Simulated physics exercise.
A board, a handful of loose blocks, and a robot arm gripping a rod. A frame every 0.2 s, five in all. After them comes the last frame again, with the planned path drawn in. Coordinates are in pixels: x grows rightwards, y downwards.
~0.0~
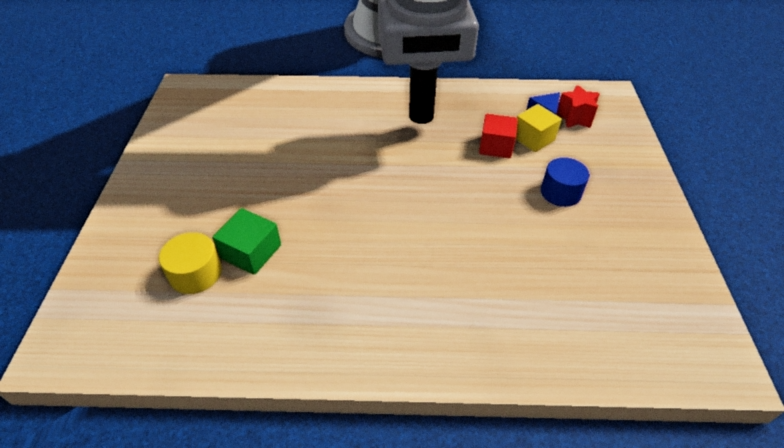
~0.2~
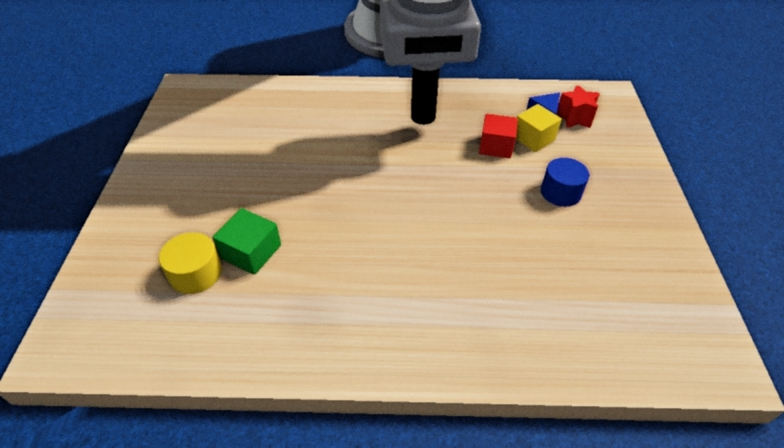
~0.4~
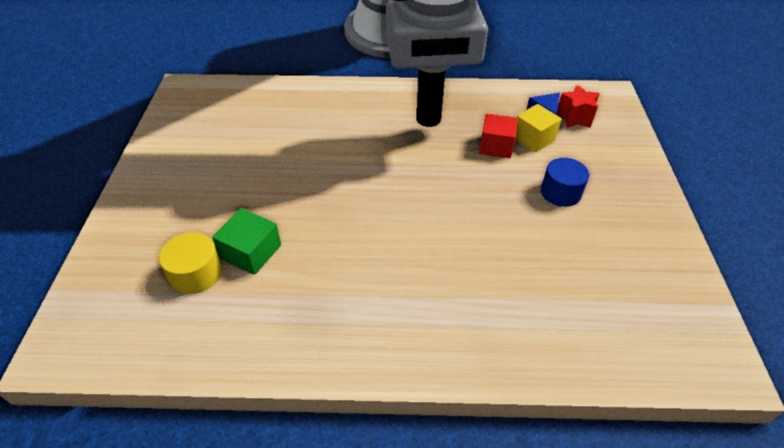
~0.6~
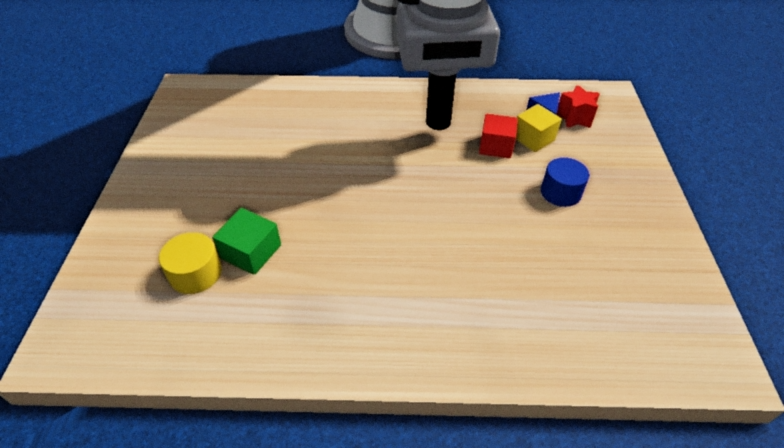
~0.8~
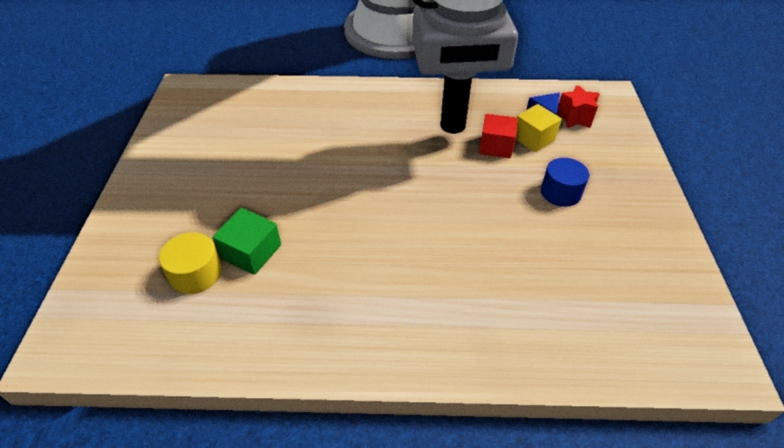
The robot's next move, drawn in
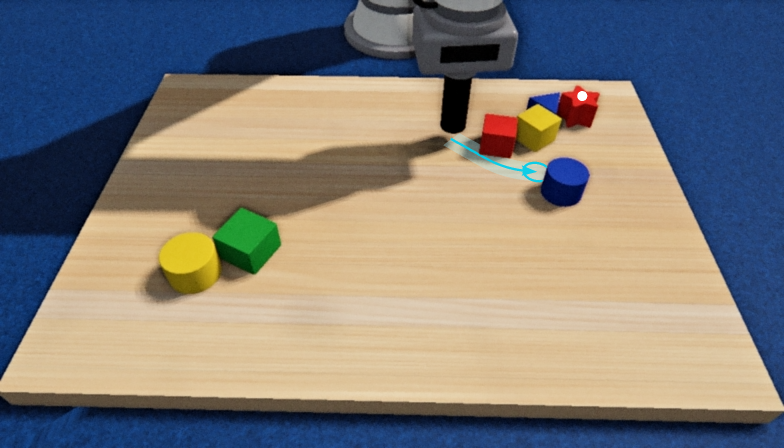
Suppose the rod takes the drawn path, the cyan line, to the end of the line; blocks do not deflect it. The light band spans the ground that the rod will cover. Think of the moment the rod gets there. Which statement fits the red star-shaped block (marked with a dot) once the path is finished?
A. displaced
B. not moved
Answer: B.
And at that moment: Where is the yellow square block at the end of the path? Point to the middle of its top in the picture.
My estimate: (554, 113).
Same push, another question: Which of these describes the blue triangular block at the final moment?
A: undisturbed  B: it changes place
B
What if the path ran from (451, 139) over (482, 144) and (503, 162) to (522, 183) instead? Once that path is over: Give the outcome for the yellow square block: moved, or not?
It is shoved along.
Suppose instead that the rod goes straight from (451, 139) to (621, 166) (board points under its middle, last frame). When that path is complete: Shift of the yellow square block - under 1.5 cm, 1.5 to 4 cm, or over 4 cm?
I'd go with 1.5 to 4 cm for this block.
The line goes from (451, 139) by way of (476, 153) and (504, 166) to (537, 172); the dot is on the red star-shaped block.
On the path given first. One third of the way, rod (479, 141); red square block (508, 126), turned 20° anticlockwise.
Two thirds of the way, rod (507, 153); red square block (529, 132), turned 60° anticlockwise; yellow square block (545, 116); blue triangular block (550, 99).
At the end, rod (541, 159); red square block (551, 132), turned 80° anticlockwise; yellow square block (554, 113), turned 30° anticlockwise; blue triangular block (551, 96), turned 30° anticlockwise; red star-shaped block unmoved.
